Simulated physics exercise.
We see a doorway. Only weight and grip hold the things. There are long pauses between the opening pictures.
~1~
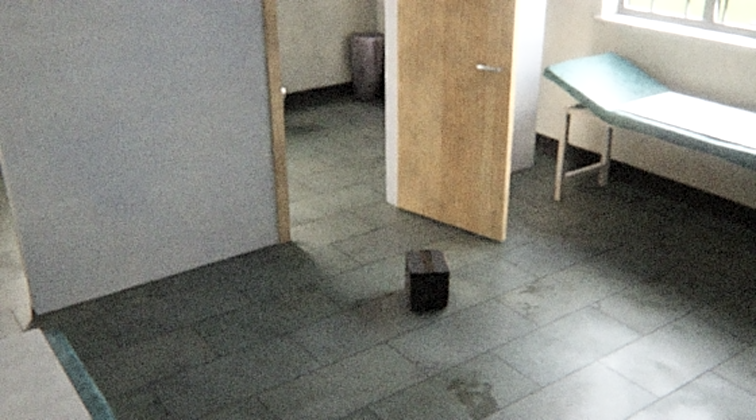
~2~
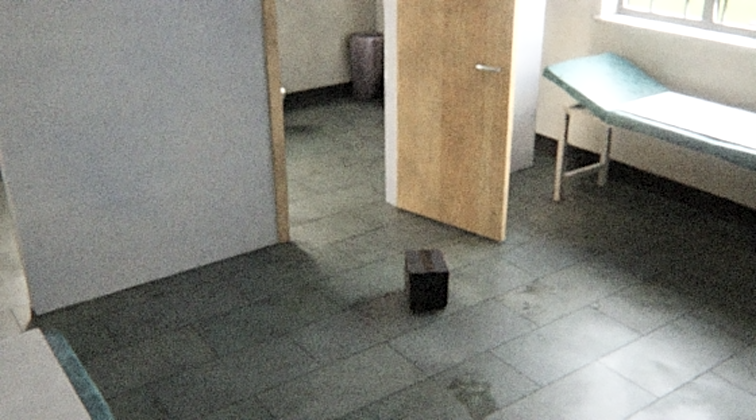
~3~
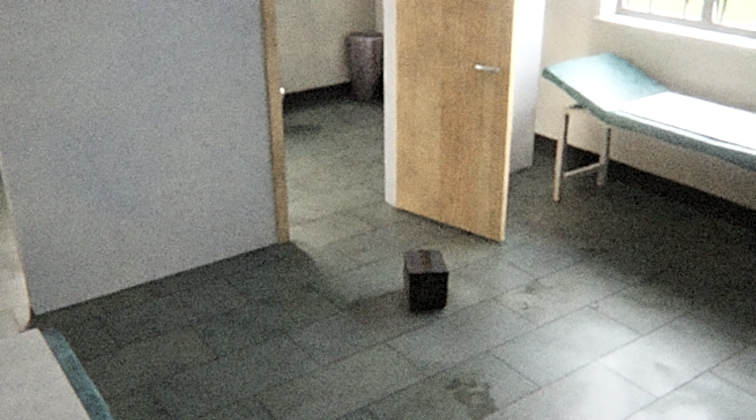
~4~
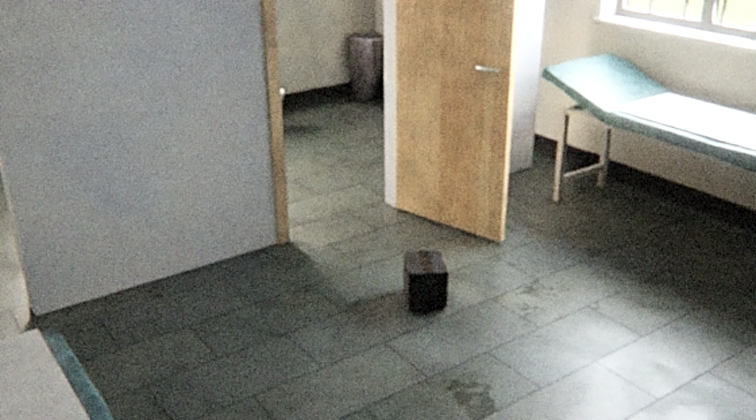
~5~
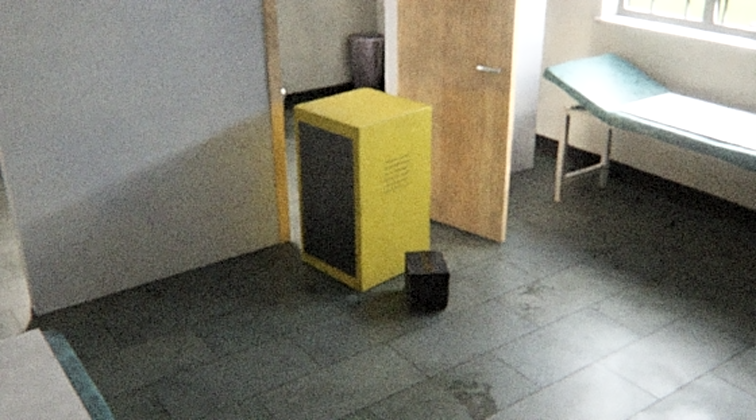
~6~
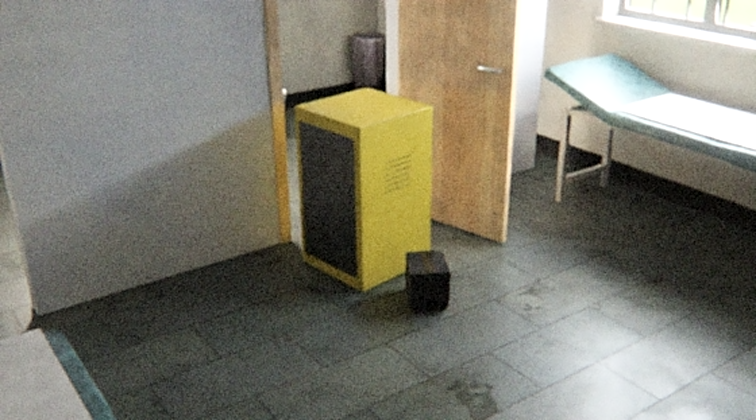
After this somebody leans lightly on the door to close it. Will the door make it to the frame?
As it turns out, it stops short.
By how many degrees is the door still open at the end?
Some 70° open.
Then, 0.40 s on from there, open by 96°.
Then, 0.60 s on from there, open by 85°.
Then, 0.80 s on from there, open by 72°.
In the end, open by 68°; both unmoved. At the end, from the last picture's camera, yellow appliance near (365, 187).
